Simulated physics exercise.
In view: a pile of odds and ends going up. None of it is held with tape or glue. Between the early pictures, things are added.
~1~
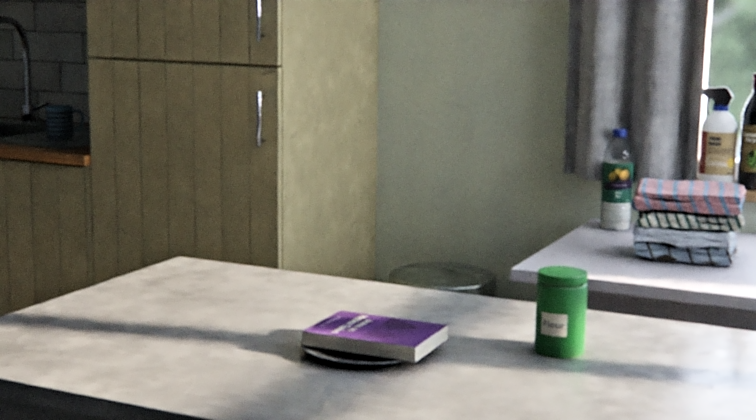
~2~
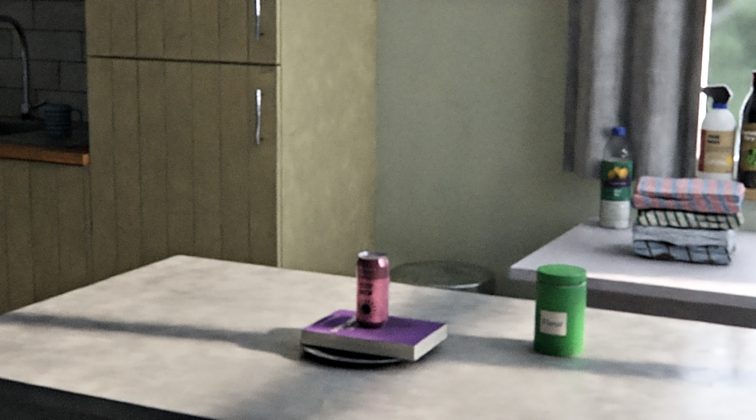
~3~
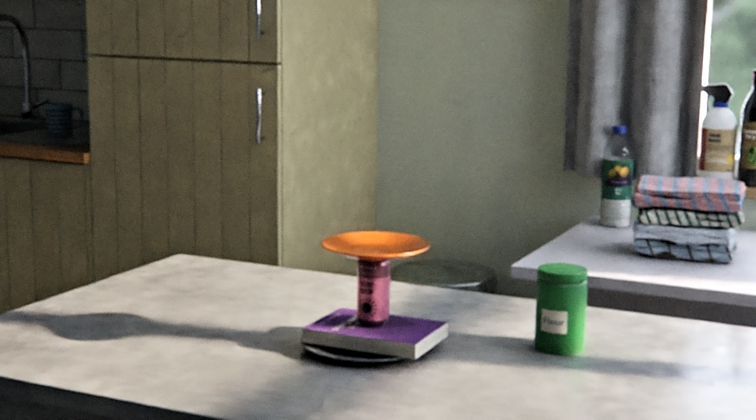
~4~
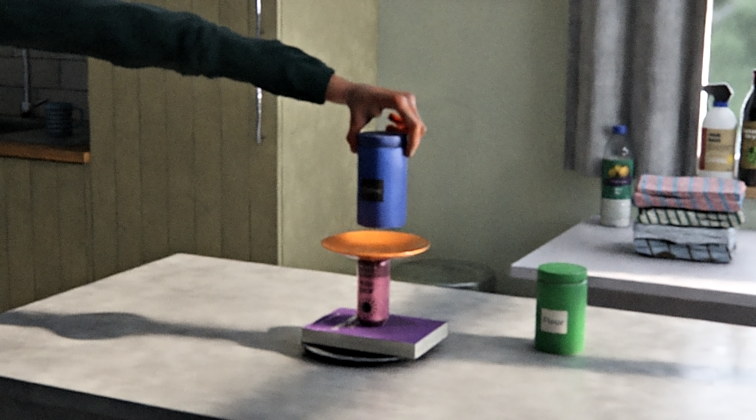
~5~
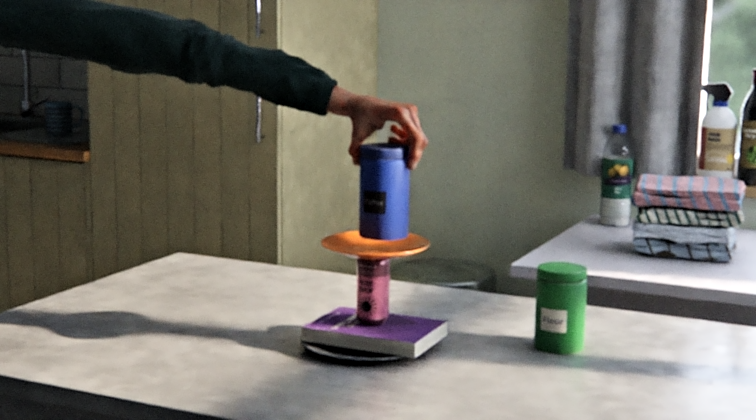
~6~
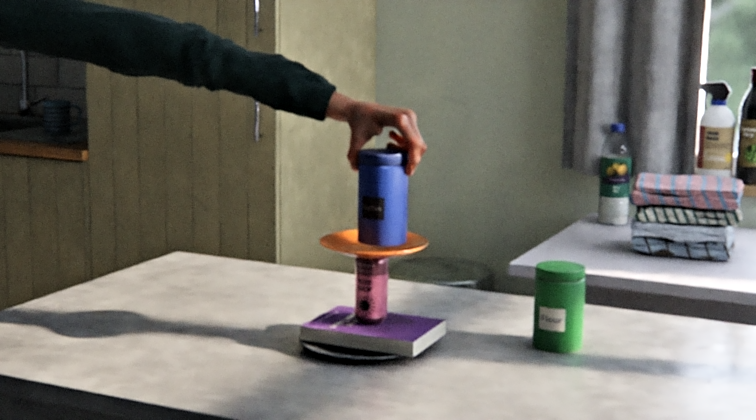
A stack grew on a table as a pink can and then an orange dish appeared on a purple book, and a hand lowered a blue jar onto the dish and kept holding it.
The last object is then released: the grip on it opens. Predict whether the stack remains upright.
Prediction: The stack remains upright.
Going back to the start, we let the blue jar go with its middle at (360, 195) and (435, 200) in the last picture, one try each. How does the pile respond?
In the first case the pile remains standing, while in the second it collapses.
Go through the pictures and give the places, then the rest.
The last thing is not in view yet, in the first frame.
The last thing is not in view yet; purple book (375, 333), in the second frame.
The last thing is not in view yet, in the third frame.
On its way; blue jar (382, 179); green jar (561, 308), in the fourth frame.
On its way; blue jar (384, 191); pink can (373, 288), in the fifth frame.
Set down, still held; blue jar (383, 197), in the sixth frame.
Then, 1.00 s on from there, no change.
Then, 2.10 s on from there, blue jar resting near (383, 198).
In the end, all 6 unmoved. At the end, from the last picture's camera, blue jar near (383, 198). The pile stays up.
